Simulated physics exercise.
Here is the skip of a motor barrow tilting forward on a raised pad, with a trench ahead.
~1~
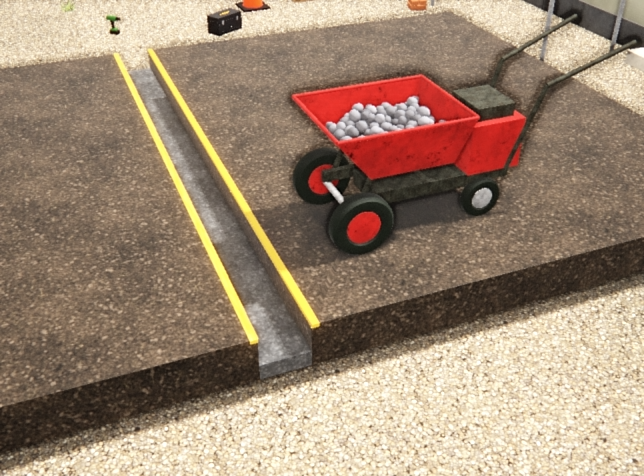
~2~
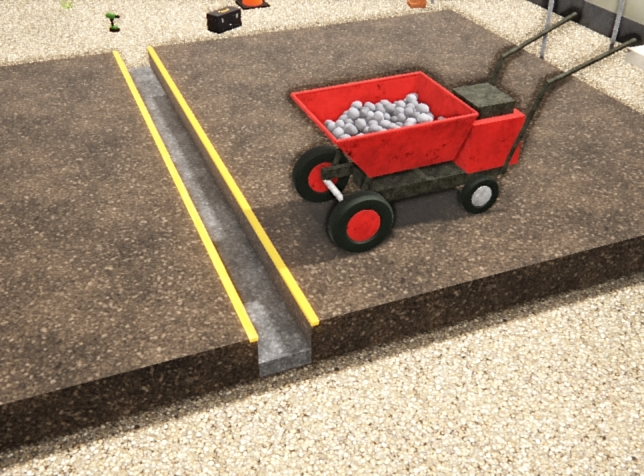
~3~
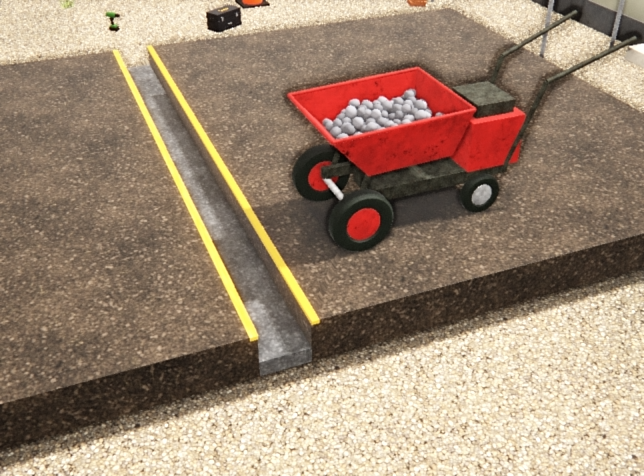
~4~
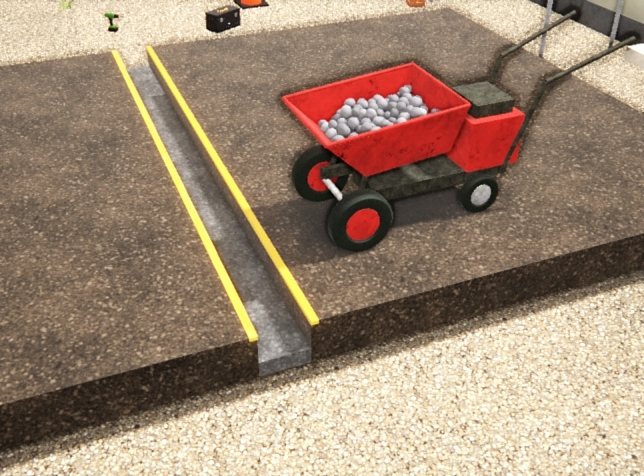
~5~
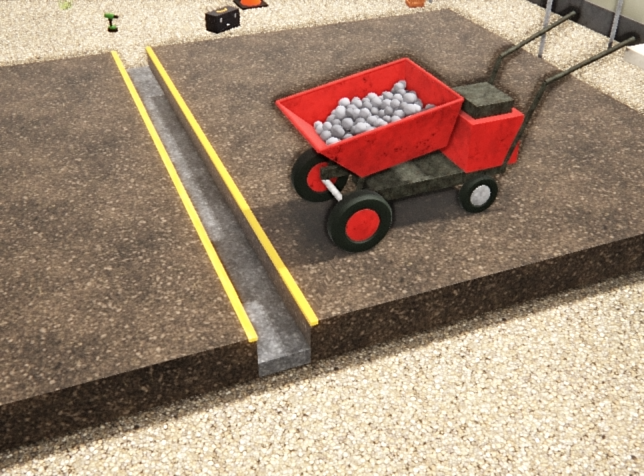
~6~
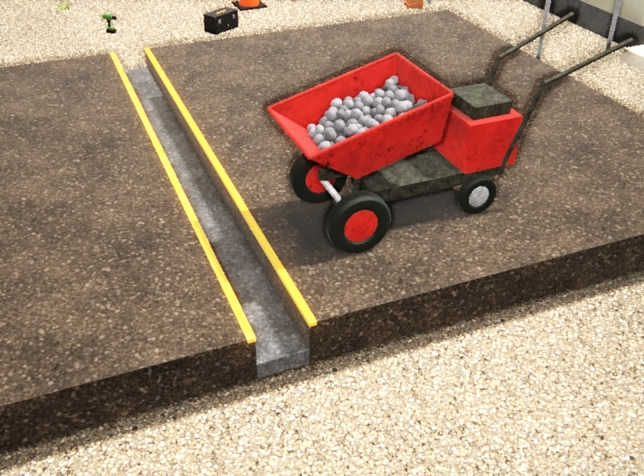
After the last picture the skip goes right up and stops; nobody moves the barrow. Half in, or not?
In the trench: Over half.
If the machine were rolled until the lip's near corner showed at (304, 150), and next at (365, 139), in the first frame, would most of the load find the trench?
The first try: Under half. The second: Over half.
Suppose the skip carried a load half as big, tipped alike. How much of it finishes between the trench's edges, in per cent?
It comes to 100 per cent or so.
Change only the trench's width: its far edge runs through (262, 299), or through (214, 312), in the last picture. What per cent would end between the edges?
Roughly 20 per cent, and 100 per cent.
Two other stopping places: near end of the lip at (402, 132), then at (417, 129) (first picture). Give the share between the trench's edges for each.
In turn 40 and 20 in a hundred.
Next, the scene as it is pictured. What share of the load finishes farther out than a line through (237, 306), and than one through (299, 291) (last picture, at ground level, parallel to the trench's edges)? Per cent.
In turn 20 and 100 in a hundred.
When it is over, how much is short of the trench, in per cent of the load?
About 0 per cent.
Soon after the last picture, skip tipped steeply; all in the skip.
A little later, skip tipped right over; about two thirds in the skip; about a quarter in or heaped over the trench; a small part beyond it; a stray few falling.
Later still, skip tipped right over; a stray few in the skip; most in or heaped over the trench; about a quarter beyond it.
At rest, skip tipped right over; a stray few in the skip; most in or heaped over the trench; about a quarter beyond it.
